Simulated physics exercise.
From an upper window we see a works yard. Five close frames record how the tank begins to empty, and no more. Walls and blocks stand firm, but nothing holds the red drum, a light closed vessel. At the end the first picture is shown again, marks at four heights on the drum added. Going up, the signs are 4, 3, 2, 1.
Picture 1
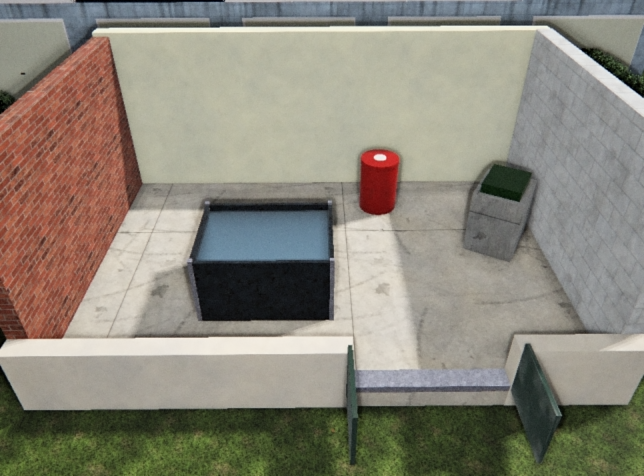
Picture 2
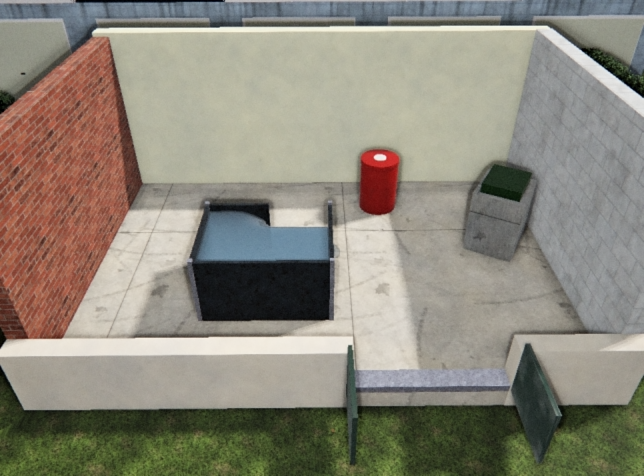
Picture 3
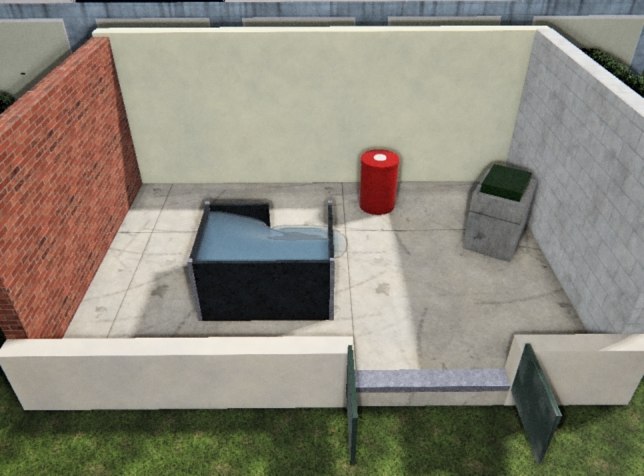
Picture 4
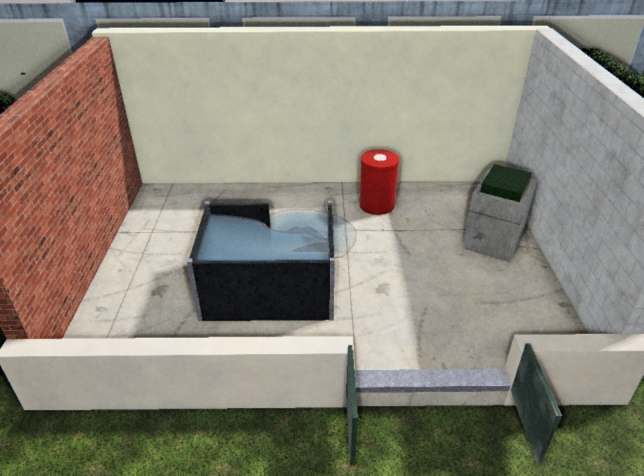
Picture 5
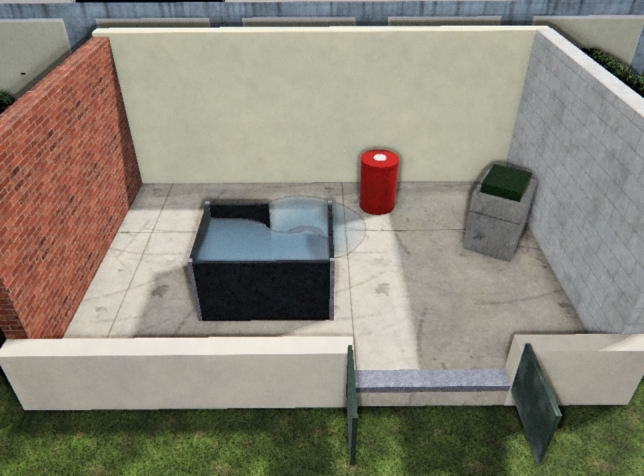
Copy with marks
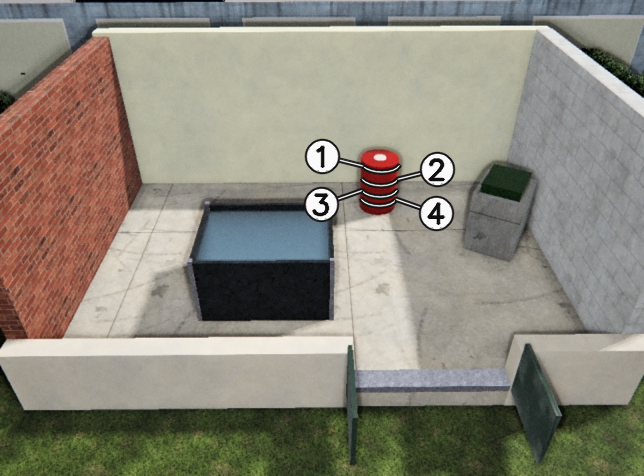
In a walled yard with an open gate, a dark tank stood full of water until part of its back corner disappeared, and water poured out and spread across the paving toward the red drum.
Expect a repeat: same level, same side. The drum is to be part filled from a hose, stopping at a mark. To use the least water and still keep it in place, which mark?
I would pick level 3.
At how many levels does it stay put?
Three of the four.
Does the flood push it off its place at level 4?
Yes, it does.
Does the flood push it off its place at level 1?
No.
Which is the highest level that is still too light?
That is level 4.
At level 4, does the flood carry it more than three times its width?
No, less.
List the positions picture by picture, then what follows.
Lid of the red drum at (380, 158); tank full, its middle at (266, 236); open gate at (433, 339).
Water covers 2 % of the ground, mostly out of sight from here.
Water covers 4 % of the ground, mostly out of sight from here.
Water covers 7 % of the ground and is seen nearest the drum at (343, 230).
Lid of the red drum at (380, 158); water covers 10 % of the ground and is seen nearest the drum at (350, 212).
On the marked copy, 1 at (382, 172); 2 at (381, 185); 3 at (380, 197); 4 at (379, 205); from the bottom up 4, 3, 2, 1.
With 1, it does not move.
With 2, it does not move.
With 3, it shifts by a finger or two and stays.
With 4, it is pushed about twice its own width away.
